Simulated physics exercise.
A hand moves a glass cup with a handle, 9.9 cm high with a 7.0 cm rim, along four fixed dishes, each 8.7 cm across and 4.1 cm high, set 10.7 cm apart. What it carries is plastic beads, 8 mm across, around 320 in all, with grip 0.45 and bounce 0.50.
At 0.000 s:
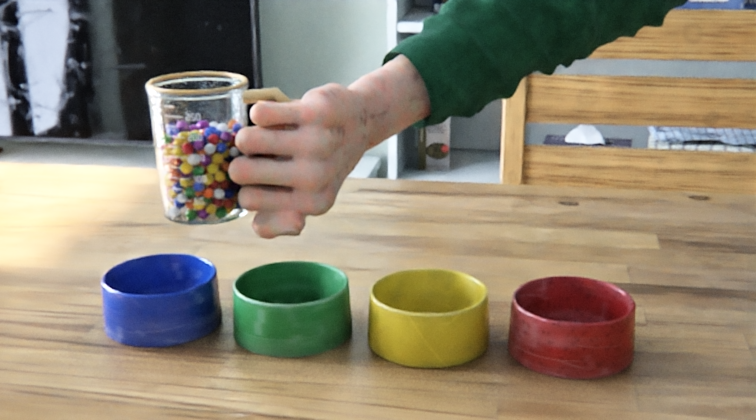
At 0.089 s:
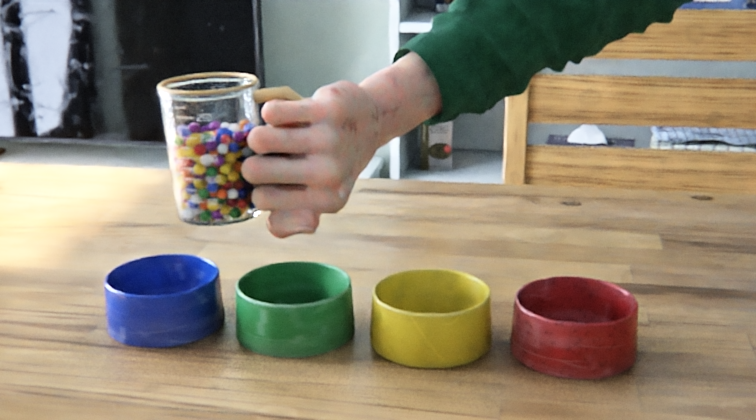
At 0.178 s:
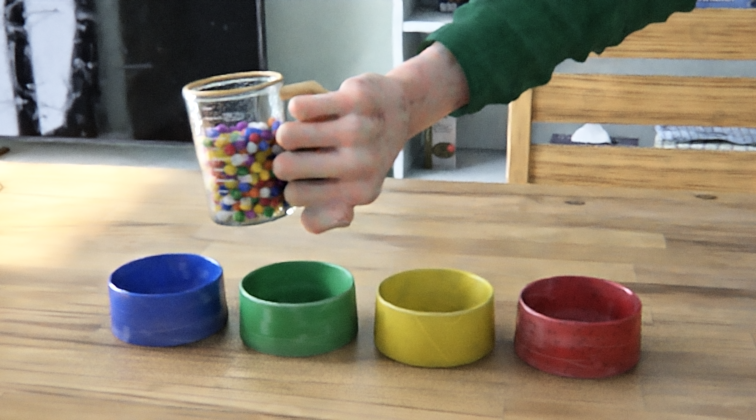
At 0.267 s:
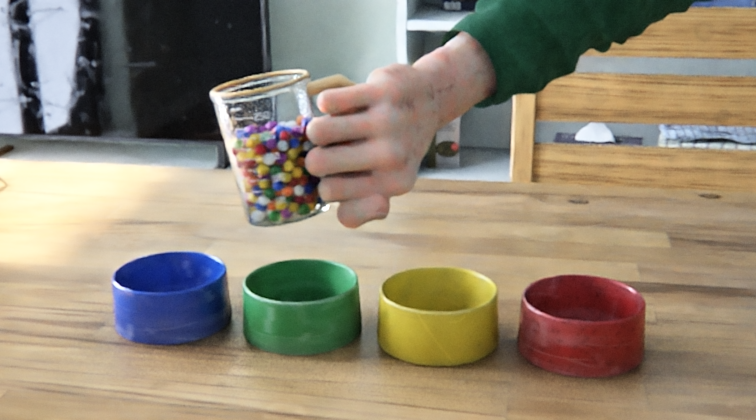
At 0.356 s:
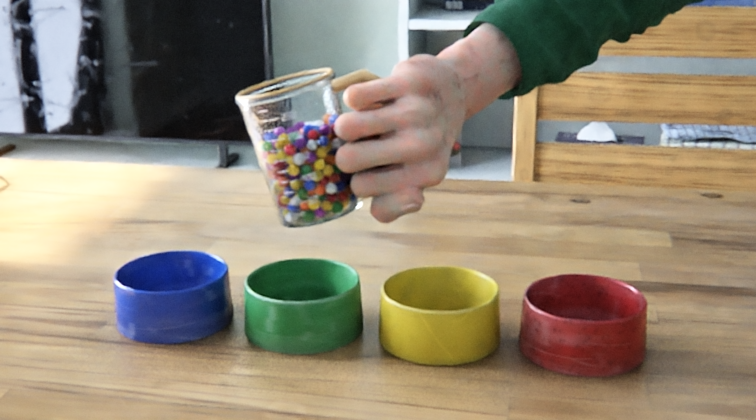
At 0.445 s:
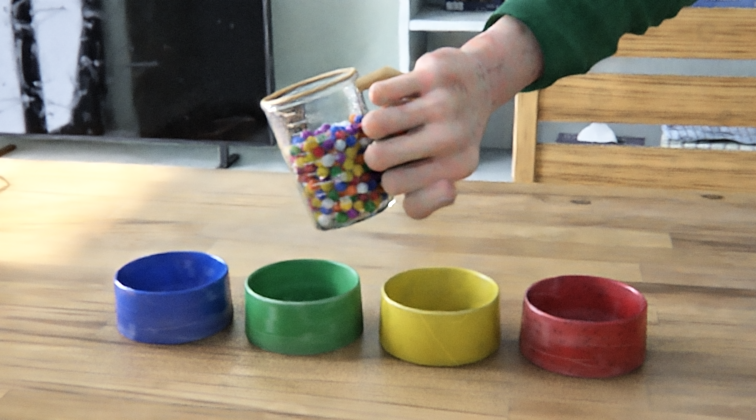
A hand in a green sleeve carried a glass cup of colorful beads to the right above blue, green, yellow and red dishes on a wooden table, gradually tilting it leftward along the way.
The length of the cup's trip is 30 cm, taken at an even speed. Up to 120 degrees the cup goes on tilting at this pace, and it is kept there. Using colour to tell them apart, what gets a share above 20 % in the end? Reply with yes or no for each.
Red: Yes, blue: No, green: No, yellow: No, counter: Yes.
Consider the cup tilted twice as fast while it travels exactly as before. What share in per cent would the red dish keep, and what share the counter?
Red 40, counter 50.
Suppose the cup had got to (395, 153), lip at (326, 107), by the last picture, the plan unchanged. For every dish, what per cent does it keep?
Dish by dish: Red 30 per cent, blue 0 per cent, green 0 per cent, yellow 10 per cent.
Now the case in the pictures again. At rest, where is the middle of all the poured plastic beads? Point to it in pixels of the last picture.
Roughly (514, 334).
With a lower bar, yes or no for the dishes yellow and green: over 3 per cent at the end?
For the yellow dish, yes, it does; for the green dish, no, it doesn't.
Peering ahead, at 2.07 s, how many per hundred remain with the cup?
Close to 95 in a hundred.
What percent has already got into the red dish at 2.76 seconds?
I'd say close to 30 per cent at that point.
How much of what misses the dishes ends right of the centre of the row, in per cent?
100 %.
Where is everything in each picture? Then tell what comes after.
In the first frame, cup at (202, 148), tilt 0 degrees, lip at (152, 82), moved 0.0 cm; middle of the pieces at (208, 168); blue dish at (160, 275); green dish at (291, 283); yellow dish at (429, 291); red dish at (573, 300).
In the second frame, cup at (214, 149), tilt 2 degrees, lip at (163, 84), moved 0.8 cm; middle of the pieces at (221, 169).
In the third frame, cup at (244, 149), tilt 6 degrees, lip at (189, 87), moved 2.8 cm; middle of the pieces at (252, 169).
In the fourth frame, cup at (274, 149), tilt 10 degrees, lip at (216, 90), moved 4.9 cm; middle of the pieces at (284, 168).
In the fifth frame, cup at (303, 149), tilt 14 degrees, lip at (241, 95), moved 7.0 cm; middle of the pieces at (314, 168).
In the sixth frame, cup at (332, 151), tilt 19 degrees, lip at (265, 101), moved 9.1 cm; middle of the pieces at (343, 169); blue dish at (172, 272); green dish at (303, 280); yellow dish at (440, 289); red dish at (585, 299). The cup turns about 50 degrees a second and travels 24 cm a second.
After 1.42 s, tilt 66 degrees; cup holds 100 %.
Then, at 2.07 s, tilt 97 degrees; cup holds 95 %.
After 2.76 s, tilt 120 degrees; cup holds 0 %, red 30 %, yellow 10 %.
By 3.6 s all is still; red 30 %, blue 0 %, green 0 %, yellow 10 %, counter 60 %.
